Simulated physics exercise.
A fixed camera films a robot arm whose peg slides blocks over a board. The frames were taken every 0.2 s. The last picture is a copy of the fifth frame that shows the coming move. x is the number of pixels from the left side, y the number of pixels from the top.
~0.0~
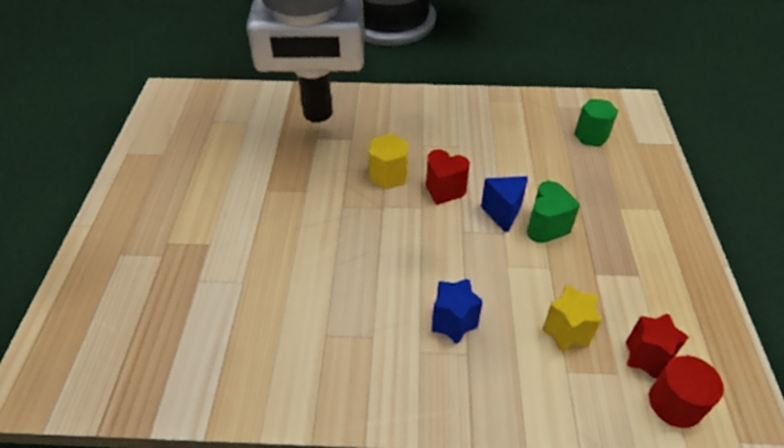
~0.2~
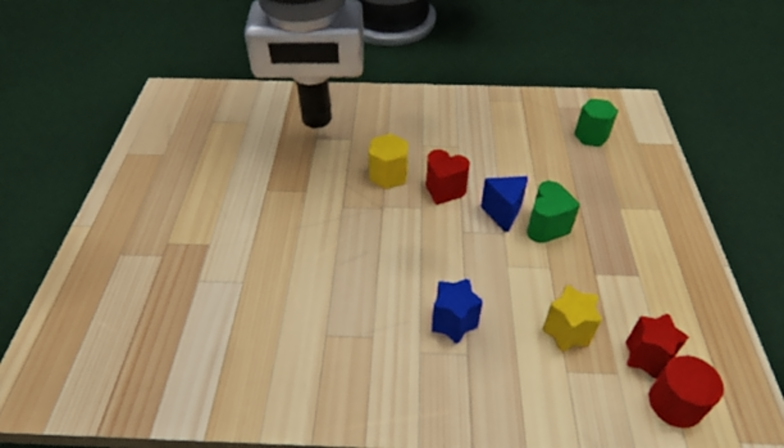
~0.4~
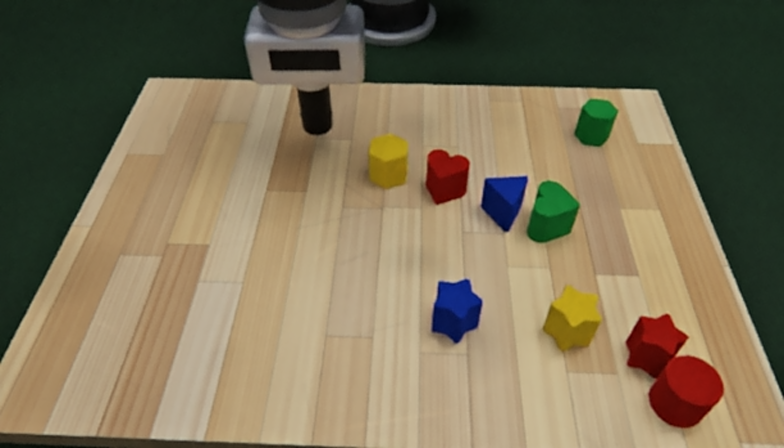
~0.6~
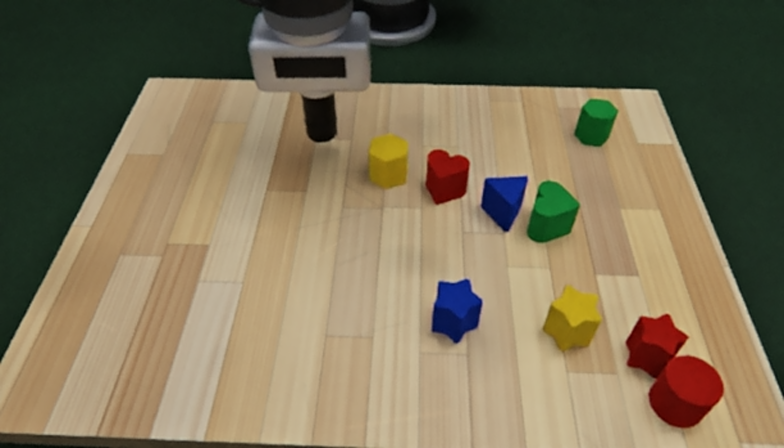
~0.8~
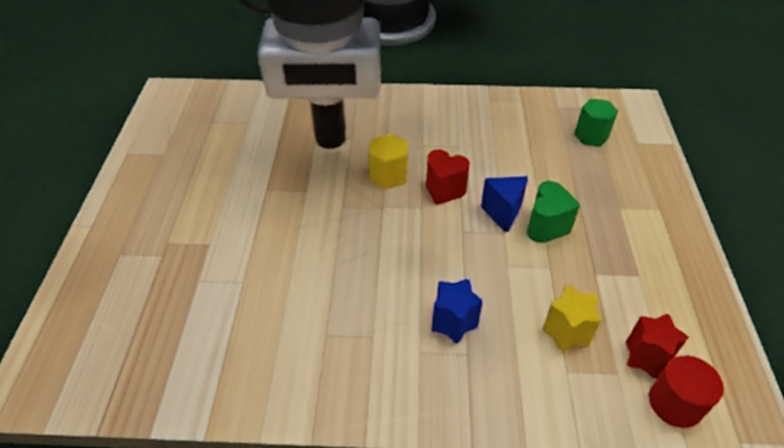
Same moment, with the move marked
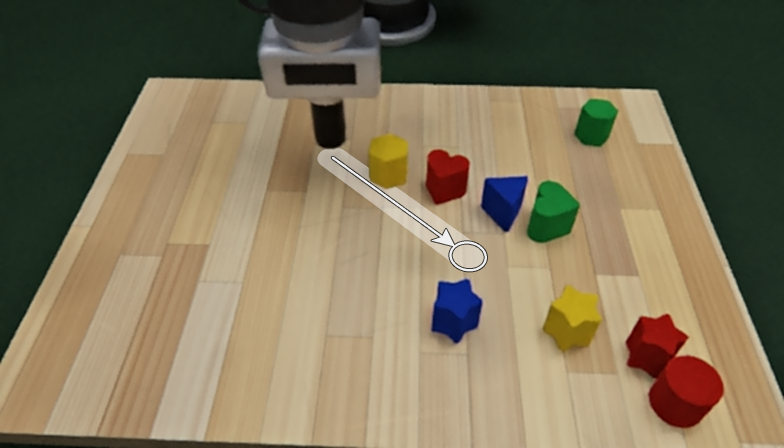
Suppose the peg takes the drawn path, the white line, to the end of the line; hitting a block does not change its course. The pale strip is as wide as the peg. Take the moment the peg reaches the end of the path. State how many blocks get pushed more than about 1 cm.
That push would leave one block displaced by more than about 1 cm.
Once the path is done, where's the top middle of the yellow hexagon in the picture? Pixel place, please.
Expect it around (414, 152).
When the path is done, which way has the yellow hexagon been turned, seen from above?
Viewed from the top, it goes anticlockwise.
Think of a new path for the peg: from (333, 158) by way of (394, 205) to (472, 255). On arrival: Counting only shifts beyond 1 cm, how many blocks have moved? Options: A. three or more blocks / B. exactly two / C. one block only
Correct choice: C.
The drawn path runs from (333, 158) to (468, 256).
What follows on the original path. One third of the way, peg (374, 170); yellow hexagon (408, 151), turned 40° anticlockwise.
Two thirds of the way, peg (420, 203); yellow hexagon (414, 152), turned 60° anticlockwise; red heart (451, 162).
At the end, peg (471, 239); yellow hexagon (414, 152), turned 60° anticlockwise; red heart (451, 162); blue triangular piece not moved.
